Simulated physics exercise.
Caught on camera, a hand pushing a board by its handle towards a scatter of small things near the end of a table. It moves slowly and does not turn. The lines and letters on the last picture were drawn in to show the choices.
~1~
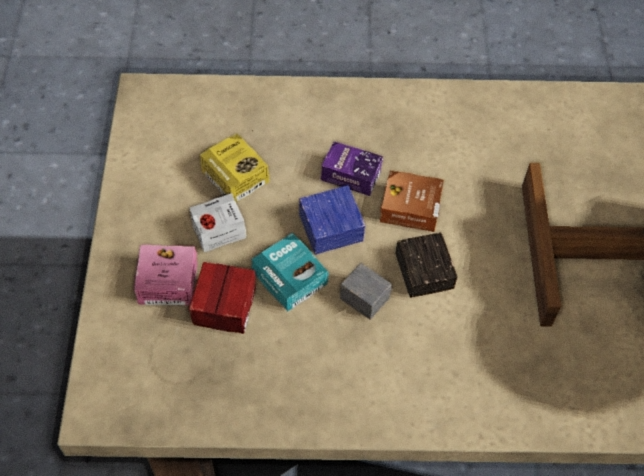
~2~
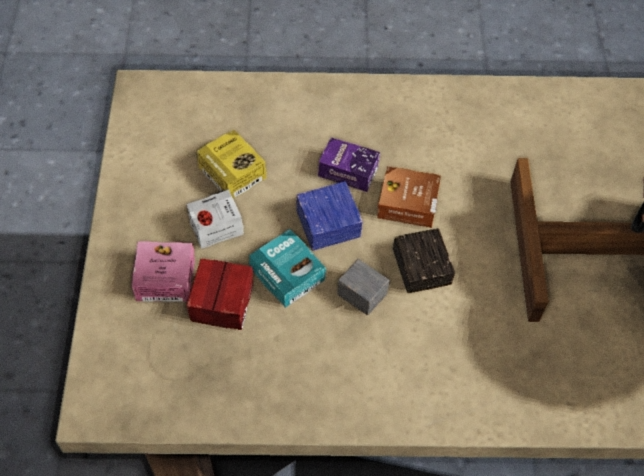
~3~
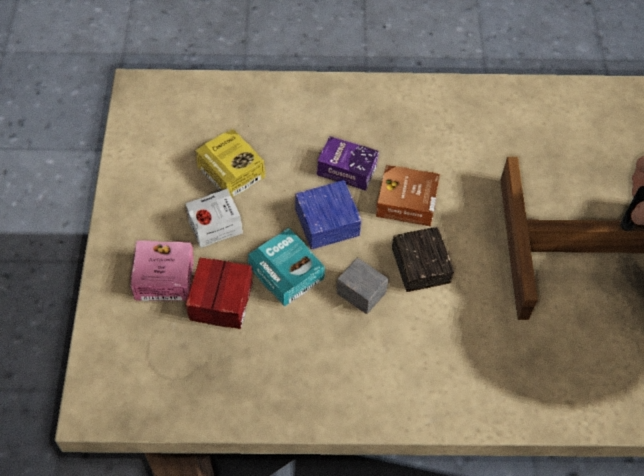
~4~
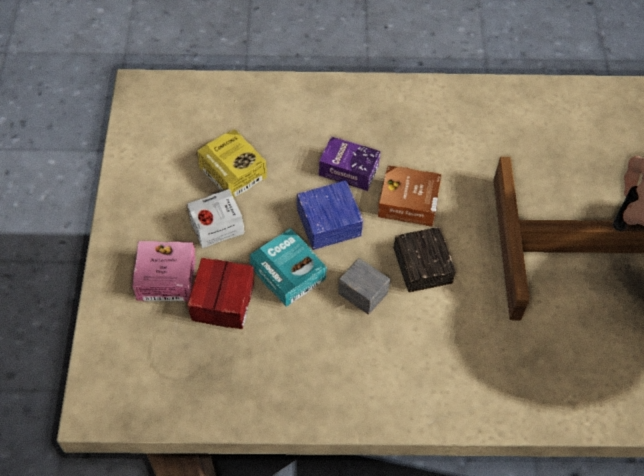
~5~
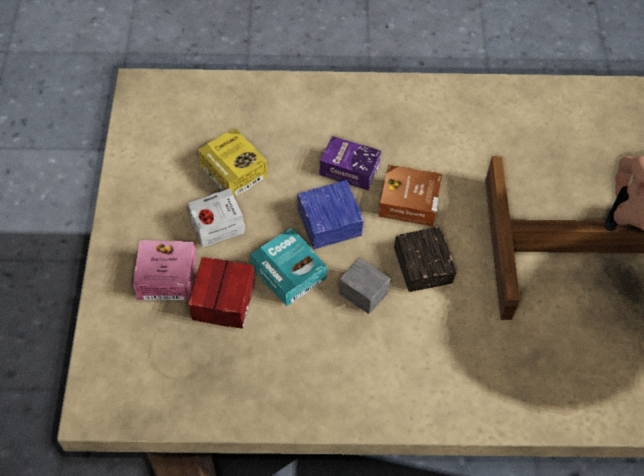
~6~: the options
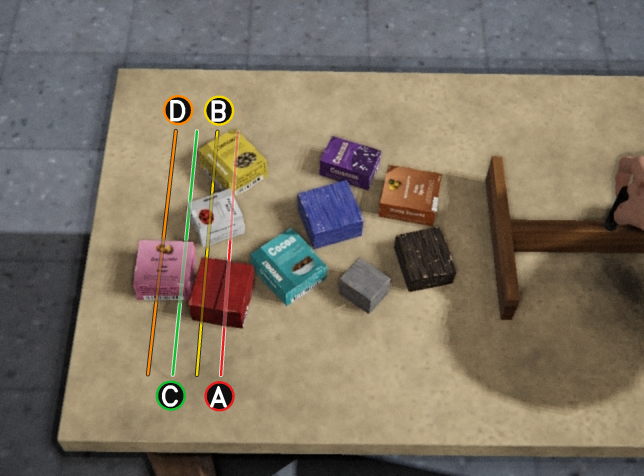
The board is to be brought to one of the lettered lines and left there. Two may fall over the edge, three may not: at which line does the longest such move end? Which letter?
At C, and not beyond.
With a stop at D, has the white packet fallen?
Yes.
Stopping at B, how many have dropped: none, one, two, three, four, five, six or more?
Two.
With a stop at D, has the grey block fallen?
No.
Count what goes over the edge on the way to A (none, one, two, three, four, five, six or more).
The count is none.
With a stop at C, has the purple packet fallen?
By then, no.
On the marked copy, A at (230, 244); B at (208, 243); C at (186, 243); D at (163, 243).
Taking C. A third of the way, board (391, 223); purple packet (325, 154); red box (220, 297).
Two thirds of the way, board (275, 221); white packet (136, 213); pink box (132, 271).
When it is over, board (187, 220); white packet over the edge; pink box over the edge; two fallen.
As for the rest, A is within the limit but short; B is within the limit but short; D drops four.
